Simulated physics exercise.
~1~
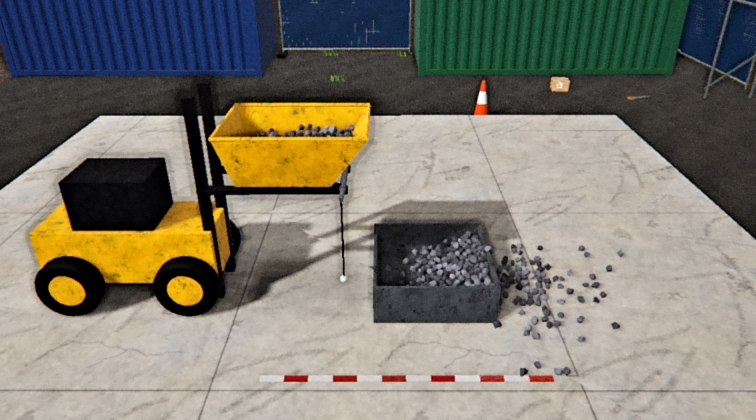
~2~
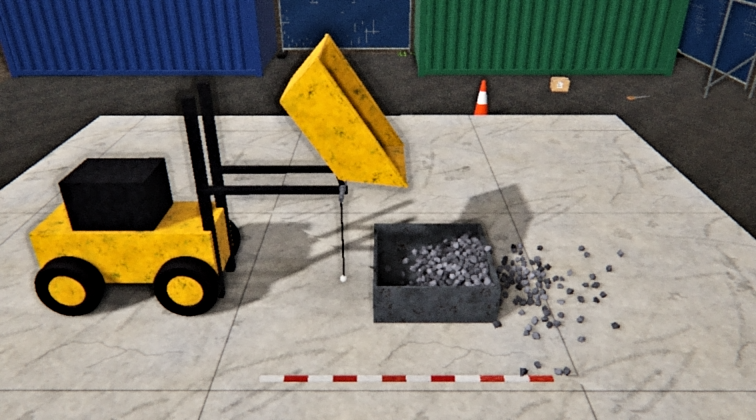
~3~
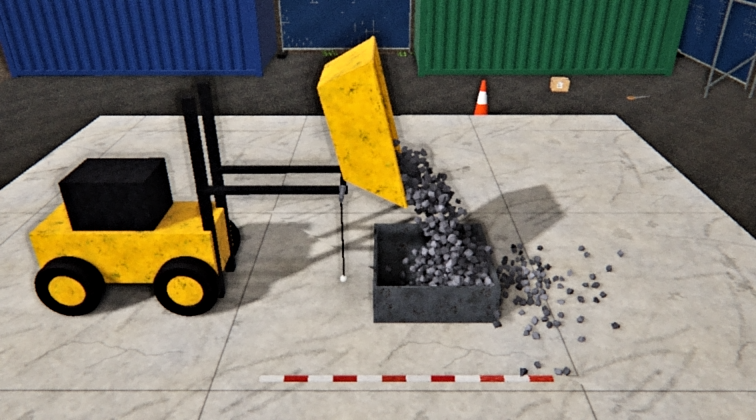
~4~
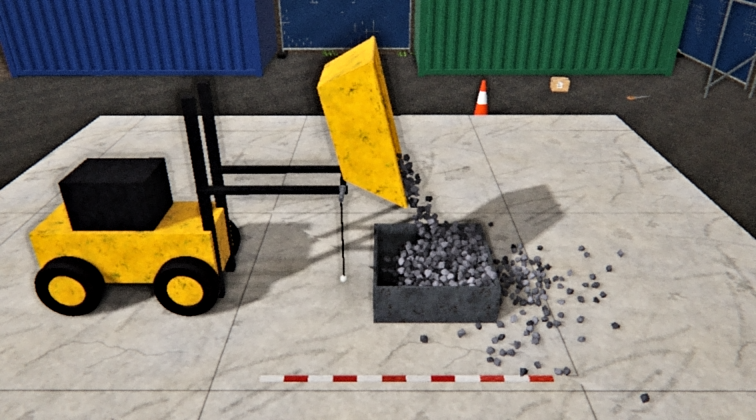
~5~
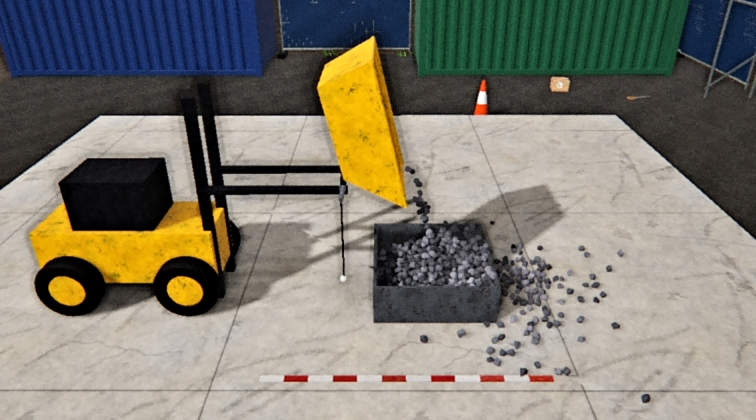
At the start, a yellow forklift on the left holds a raised yellow skip of grey stones, while a dark bin already containing stones stands to its right, with more scattered on the pale floor beyond. The skip tips steeply to the right above the bin. As it tilts further, stones pour from its lower edge into the bin, and the skip then stays steeply tilted. The stream thins to a trickle while a few stones land on the floor in front and to the right. By the end, the bin is heaped much fuller, with a few stones still just below the skip's lip.
